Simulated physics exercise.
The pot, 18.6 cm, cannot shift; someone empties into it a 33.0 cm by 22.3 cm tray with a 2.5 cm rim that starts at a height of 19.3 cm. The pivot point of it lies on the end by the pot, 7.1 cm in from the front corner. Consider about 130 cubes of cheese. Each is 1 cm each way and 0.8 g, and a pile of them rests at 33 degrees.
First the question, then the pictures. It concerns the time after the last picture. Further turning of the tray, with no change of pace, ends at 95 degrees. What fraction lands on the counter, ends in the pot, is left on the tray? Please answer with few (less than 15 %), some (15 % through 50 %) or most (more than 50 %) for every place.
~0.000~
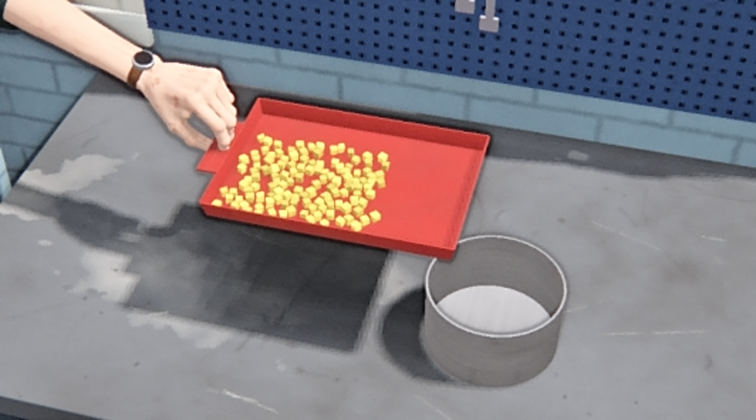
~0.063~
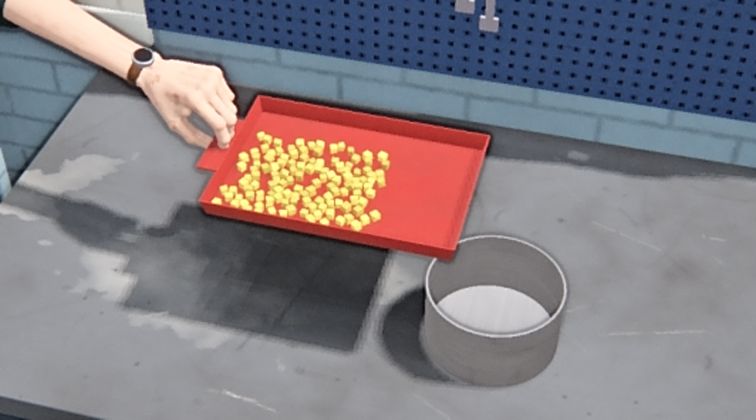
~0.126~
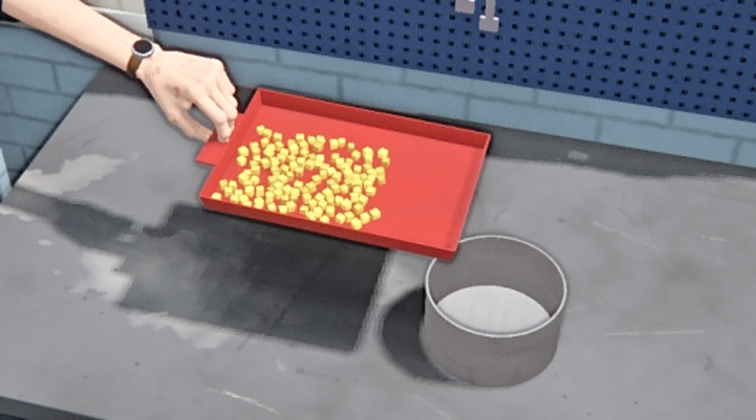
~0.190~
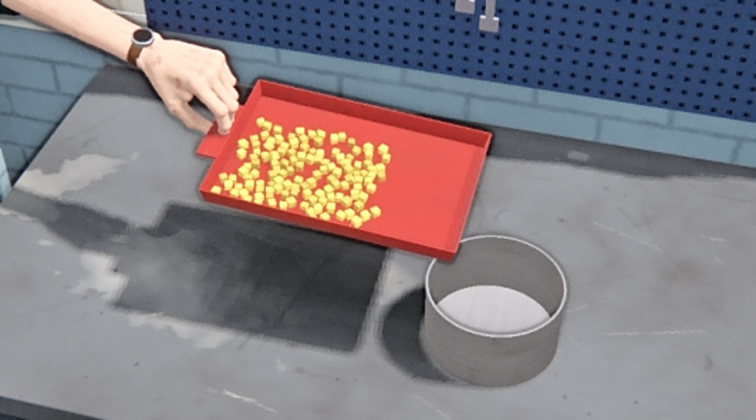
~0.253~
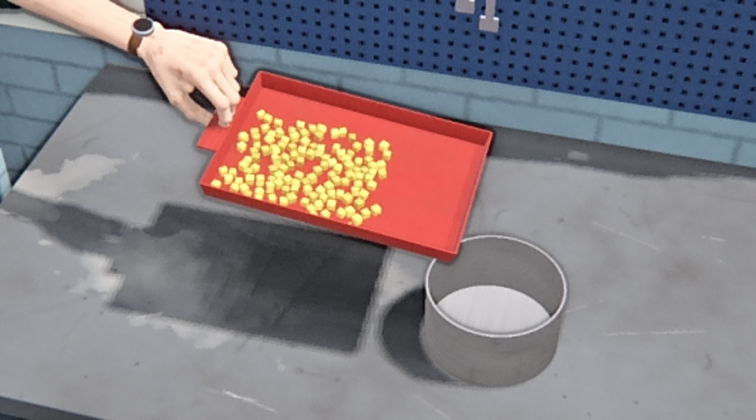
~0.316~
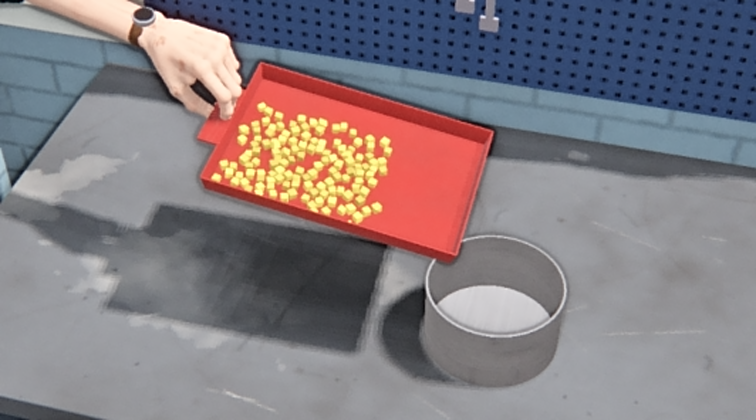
Counter: Few, pot: Most, left on the tray: Few.
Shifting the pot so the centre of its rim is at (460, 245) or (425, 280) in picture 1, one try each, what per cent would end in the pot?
First try around 5 %, second around 65 %.
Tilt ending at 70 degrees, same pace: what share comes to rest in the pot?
30 percent.
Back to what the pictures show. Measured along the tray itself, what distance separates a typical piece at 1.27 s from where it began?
Displacement on the tray: About 17 cm.
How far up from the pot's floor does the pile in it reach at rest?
2.5 cm.
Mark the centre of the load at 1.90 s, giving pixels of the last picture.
Somewhere about (451, 250) in the last view.
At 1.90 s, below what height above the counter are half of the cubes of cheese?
Roughly 20 cm.
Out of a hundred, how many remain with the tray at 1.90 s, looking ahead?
Estimate: About 65 percent.
Then, at 1.27 s, tilt 50 degrees; the tray holds 100 %, the pot 0 %.
After 1.90 s, tilt 76 degrees; the tray holds 65 %, the pot 30 %.
After 2.58 s, tilt 95 degrees; the tray holds 15 %, the pot 65 %.
In the end, at 3.8 s, counter 10 %, pot 90 %, tray 0 %.
